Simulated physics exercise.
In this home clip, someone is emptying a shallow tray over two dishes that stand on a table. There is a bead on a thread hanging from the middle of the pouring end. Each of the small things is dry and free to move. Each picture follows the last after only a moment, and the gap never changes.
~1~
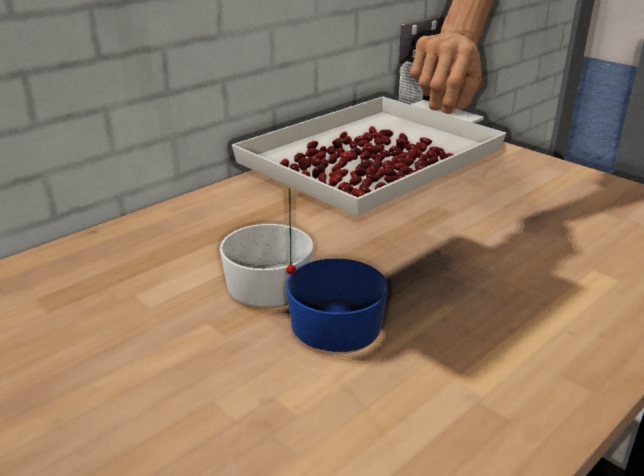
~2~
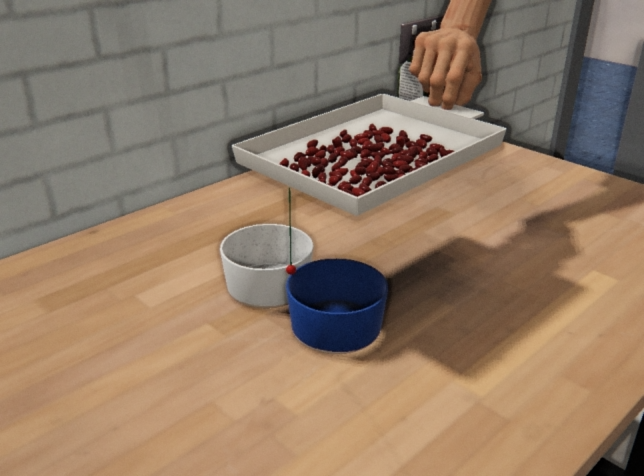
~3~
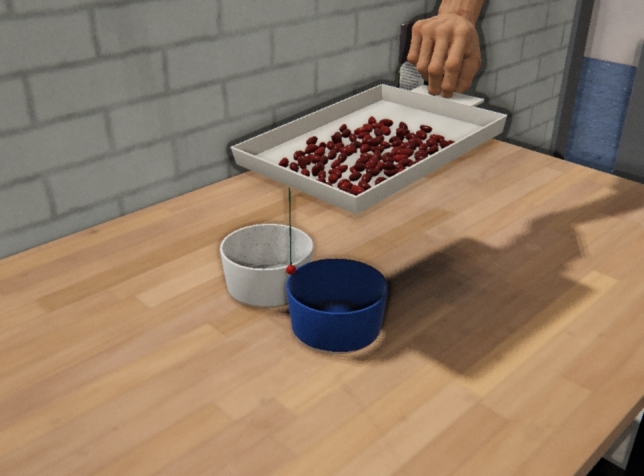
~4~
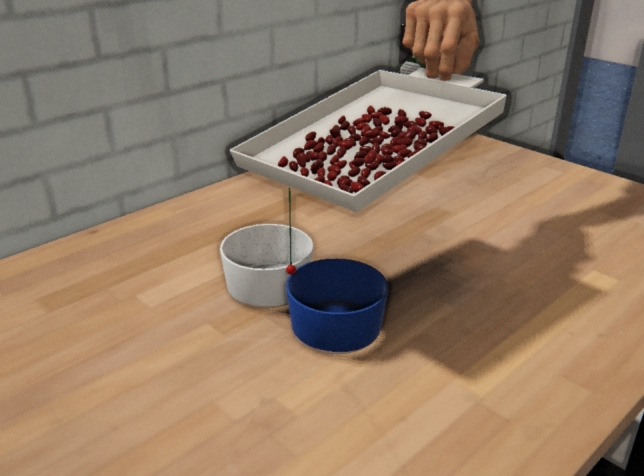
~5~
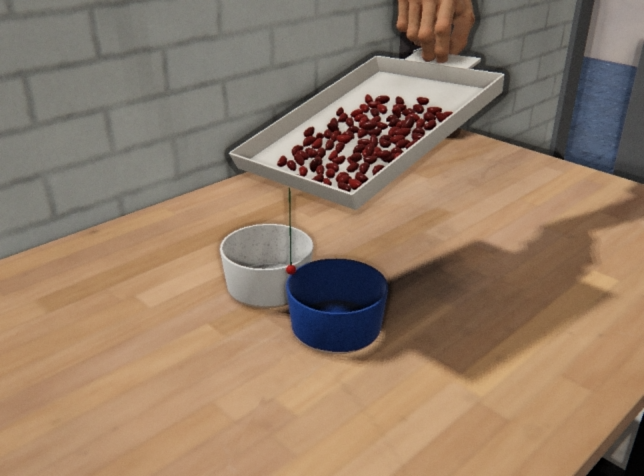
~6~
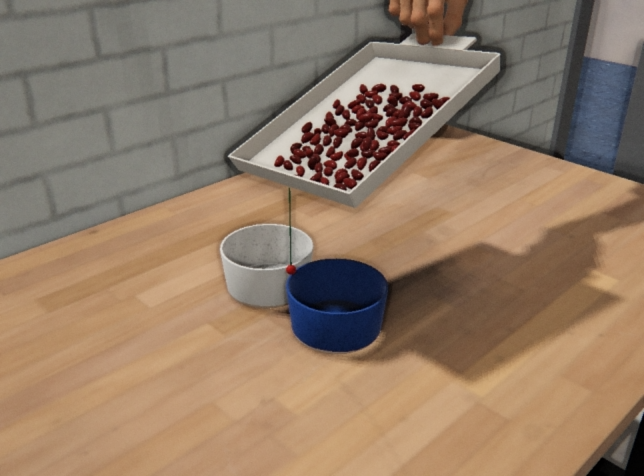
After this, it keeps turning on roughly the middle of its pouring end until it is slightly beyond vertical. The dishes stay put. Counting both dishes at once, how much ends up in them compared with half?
Between them they hold less than half.
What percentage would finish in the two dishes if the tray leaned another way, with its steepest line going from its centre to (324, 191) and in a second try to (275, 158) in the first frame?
Roughly 0 percent first and 90 percent second.
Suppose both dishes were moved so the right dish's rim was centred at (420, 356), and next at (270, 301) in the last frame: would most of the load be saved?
The first try: Not half. The second: Above a half.
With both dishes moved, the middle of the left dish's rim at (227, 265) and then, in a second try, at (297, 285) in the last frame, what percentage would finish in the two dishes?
80 and 10 %.
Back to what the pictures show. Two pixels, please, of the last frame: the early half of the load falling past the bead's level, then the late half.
Initially about (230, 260); subsequently about (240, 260).
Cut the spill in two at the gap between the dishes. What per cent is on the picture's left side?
Estimate: Roughly 100 %.
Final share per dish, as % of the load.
Near 20 in a hundred for the left dish; near 0 for the right dish.
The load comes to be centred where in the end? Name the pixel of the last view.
Resting centre, last picture - approx. (210, 324).
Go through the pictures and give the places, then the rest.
Corners of the pouring end near (236, 145) and (358, 197), level; middle of the load near (368, 164), kidney beans; left dish near (232, 279); right dish near (301, 323); bead on its thread near (291, 270), in the first frame.
Corners of the pouring end near (236, 145) and (357, 196), level; middle of the load near (368, 162), in the second frame.
Corners of the pouring end near (235, 147) and (356, 195), tipped barely, lowest at the left corner; middle of the load near (368, 157), in the third frame.
Corners of the pouring end near (234, 150) and (354, 193), tipped a little, lowest at the left corner; middle of the load near (367, 150), in the fourth frame.
Corners of the pouring end near (233, 152) and (352, 192), tipped clearly, lowest at the left corner; middle of the load near (365, 143), in the fifth frame.
Corners of the pouring end near (232, 155) and (349, 191), tipped clearly, lowest at the left corner; middle of the load near (362, 136); left dish near (232, 279); right dish near (301, 323), in the sixth frame.
Shortly afterwards, tray tipped steeply; the whole lot on the tray.
Next, tray tipped past a quarter turn; all but a few on the tray; a little outside both; only a few in the air.
Some moments later, tray tipped past a quarter turn; only a few in the right dish; a little in the left dish; the bulk outside both.
In the end, tray tipped past a quarter turn; only a few in the right dish; a little in the left dish; the bulk outside both.
